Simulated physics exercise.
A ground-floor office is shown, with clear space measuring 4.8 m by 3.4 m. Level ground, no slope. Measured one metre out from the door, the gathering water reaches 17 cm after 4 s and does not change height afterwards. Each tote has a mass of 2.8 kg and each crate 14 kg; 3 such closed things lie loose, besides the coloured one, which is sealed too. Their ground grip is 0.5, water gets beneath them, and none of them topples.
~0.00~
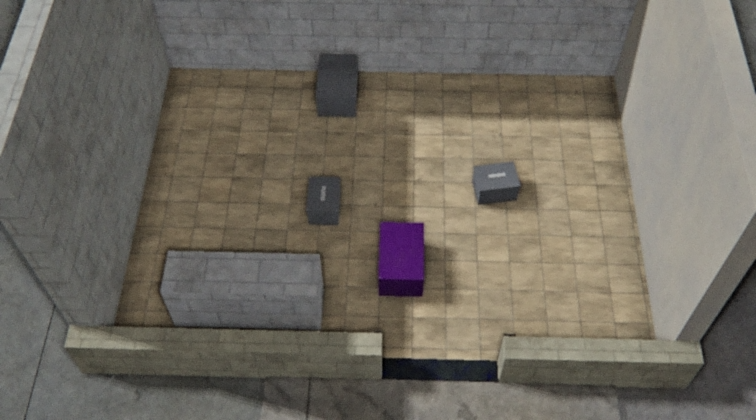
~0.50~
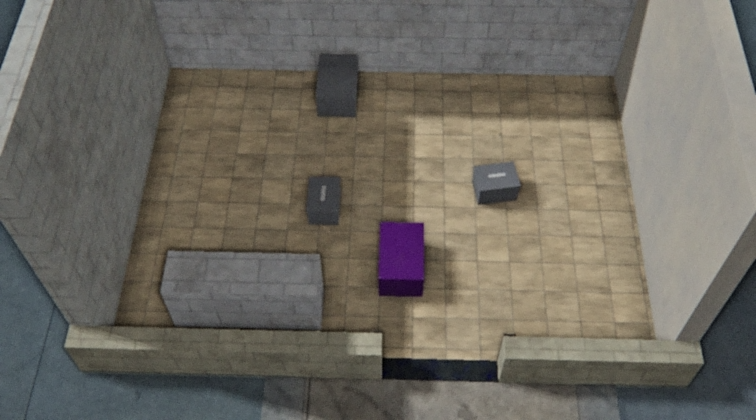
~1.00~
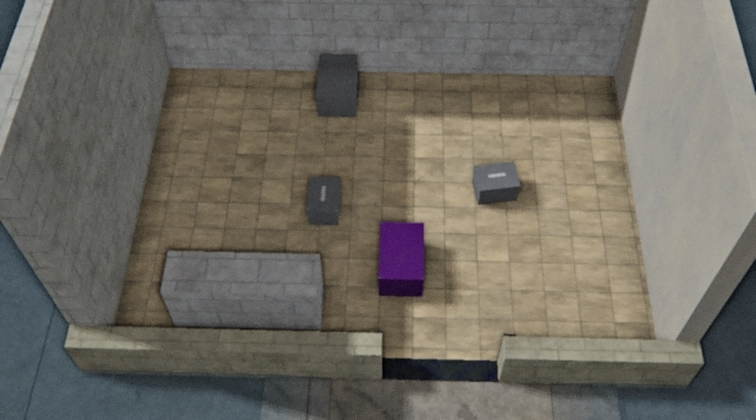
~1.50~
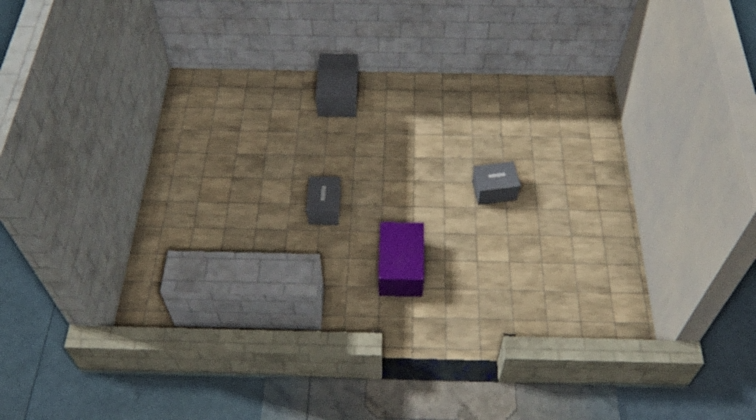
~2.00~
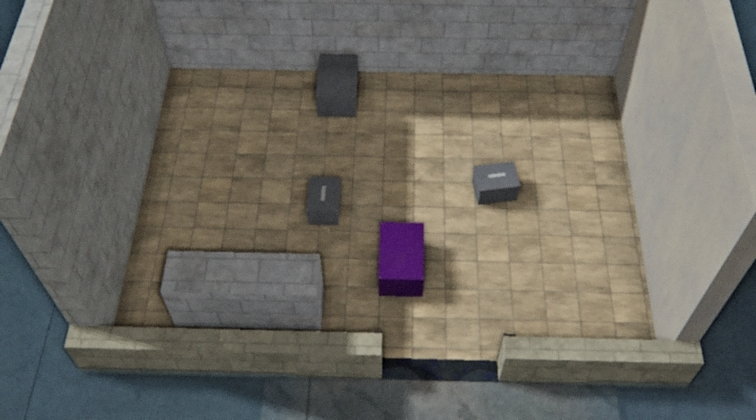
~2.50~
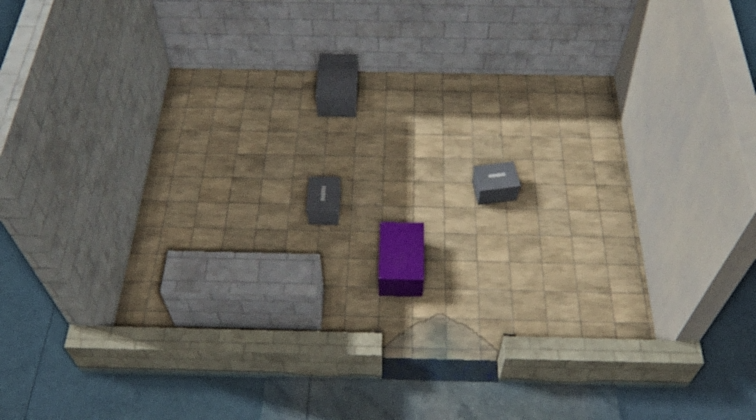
Water crept in through the doorway at the bottom and spread in a small, clear fan across the tiled floor, while the purple crate and the grey boxes around it stayed still.
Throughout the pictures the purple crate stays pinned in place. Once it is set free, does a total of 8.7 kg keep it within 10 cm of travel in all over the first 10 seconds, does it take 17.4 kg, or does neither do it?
Final guess: It slides too far regardless.
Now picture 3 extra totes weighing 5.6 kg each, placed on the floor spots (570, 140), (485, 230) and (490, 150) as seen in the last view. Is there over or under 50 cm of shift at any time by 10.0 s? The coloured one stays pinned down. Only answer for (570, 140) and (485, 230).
Above the mark, then above the mark.
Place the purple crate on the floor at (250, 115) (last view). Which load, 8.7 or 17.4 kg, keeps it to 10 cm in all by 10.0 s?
The answer: You need the heavier weight.
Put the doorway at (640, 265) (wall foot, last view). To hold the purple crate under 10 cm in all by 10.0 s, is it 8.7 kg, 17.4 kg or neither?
In that case both options fail.
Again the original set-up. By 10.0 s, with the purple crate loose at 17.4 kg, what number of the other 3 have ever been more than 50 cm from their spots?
The total is 1.
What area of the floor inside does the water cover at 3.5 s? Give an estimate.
Roughly 1.5 m2.
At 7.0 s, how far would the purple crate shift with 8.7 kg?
Close to 150 centimetres.
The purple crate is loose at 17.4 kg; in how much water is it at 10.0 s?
4 cm, roughly.
After 3.5 s the purple crate would be 1 cm from its start with 8.7 kg and 0 cm from its start with 17.4 kg; 3 cm of water round it then.
After 4.5 s the purple crate would be 48 cm from its start with 8.7 kg and 4 cm from its start with 17.4 kg; 4 cm of water round it then.
After 7.0 s the purple crate would be 159 cm from its start with 8.7 kg and 32 cm from its start with 17.4 kg; 4 cm of water round it then.
After 10.0 s the purple crate would be 235 cm from its start with 8.7 kg and 32 cm from its start with 17.4 kg; 4 cm of water round it then.
